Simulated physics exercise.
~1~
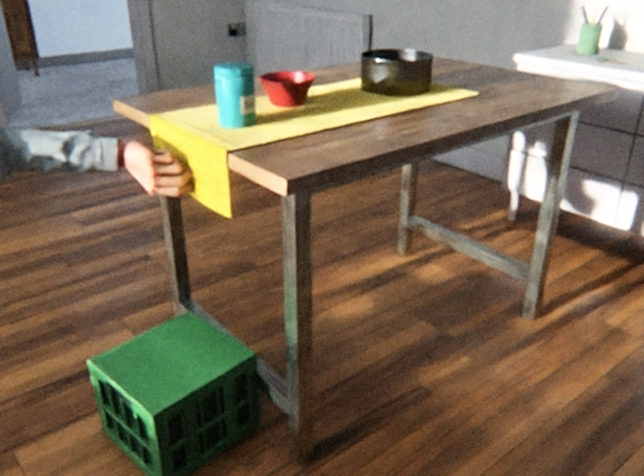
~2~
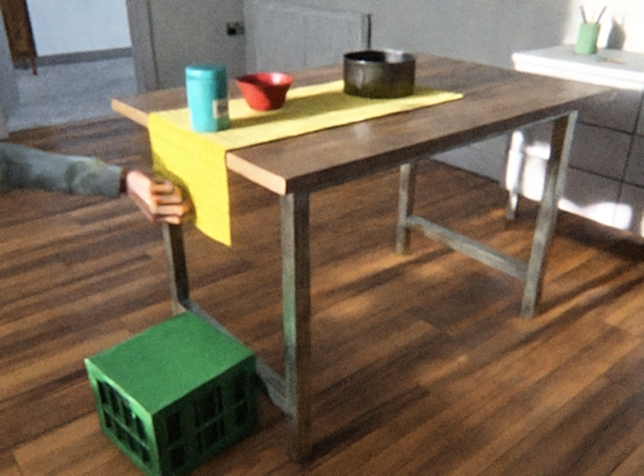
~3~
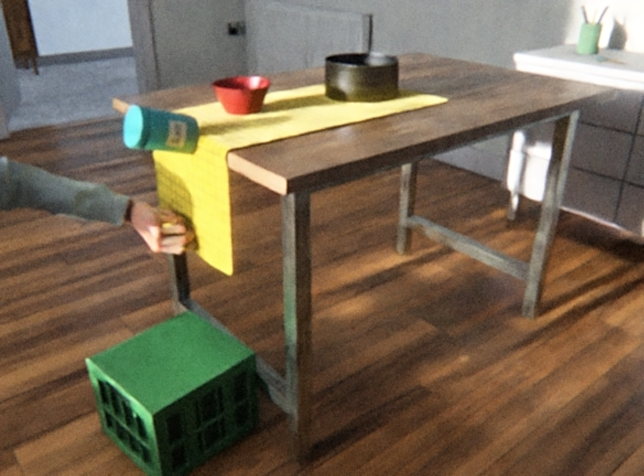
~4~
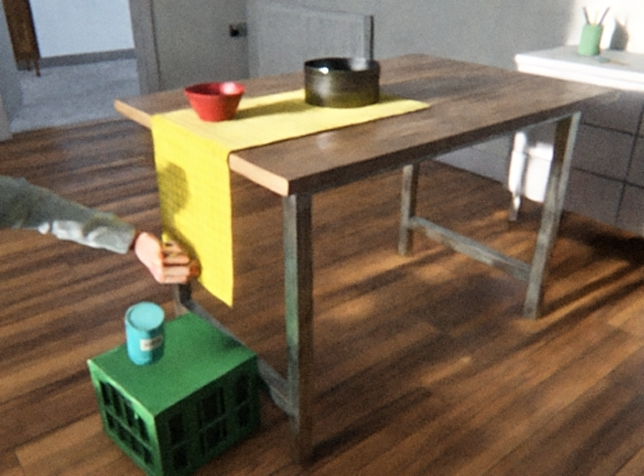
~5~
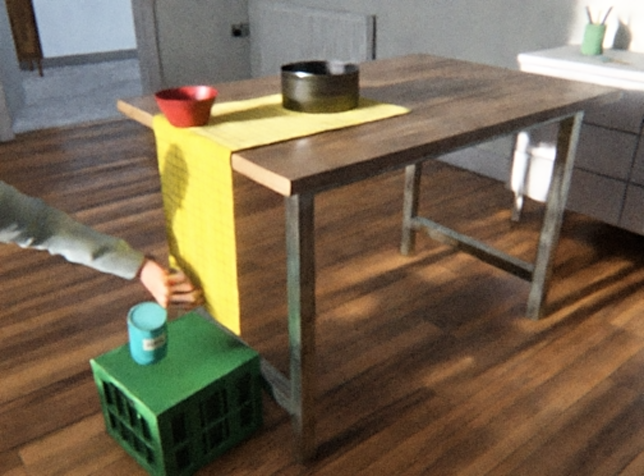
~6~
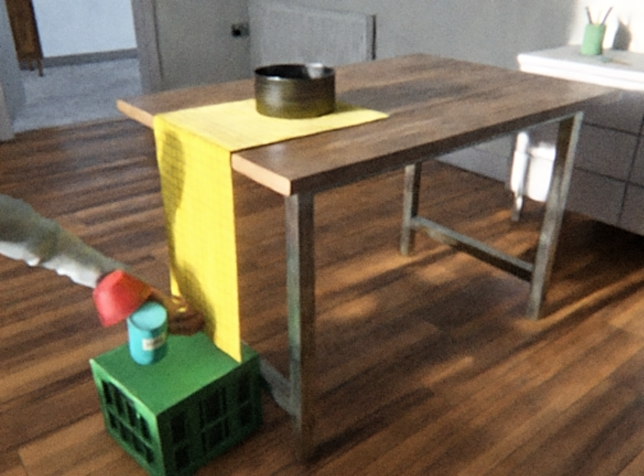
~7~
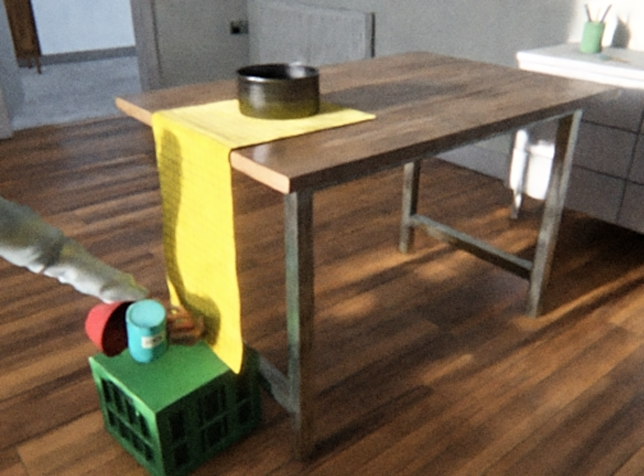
A hand reaching in from the left grips the hanging end of a yellow cloth on a wooden table, seen from slightly above in a sunlit room. A turquoise jar, a red bowl and a dark pot stand along the cloth, with a green crate on the floor below. The hand draws the cloth down, carrying everything left. The jar tips over the edge and lands on end on the crate. The bowl follows, dropping beside the jar and ending tilted against it. The hem reaches the crate, while the pot remains on the table.
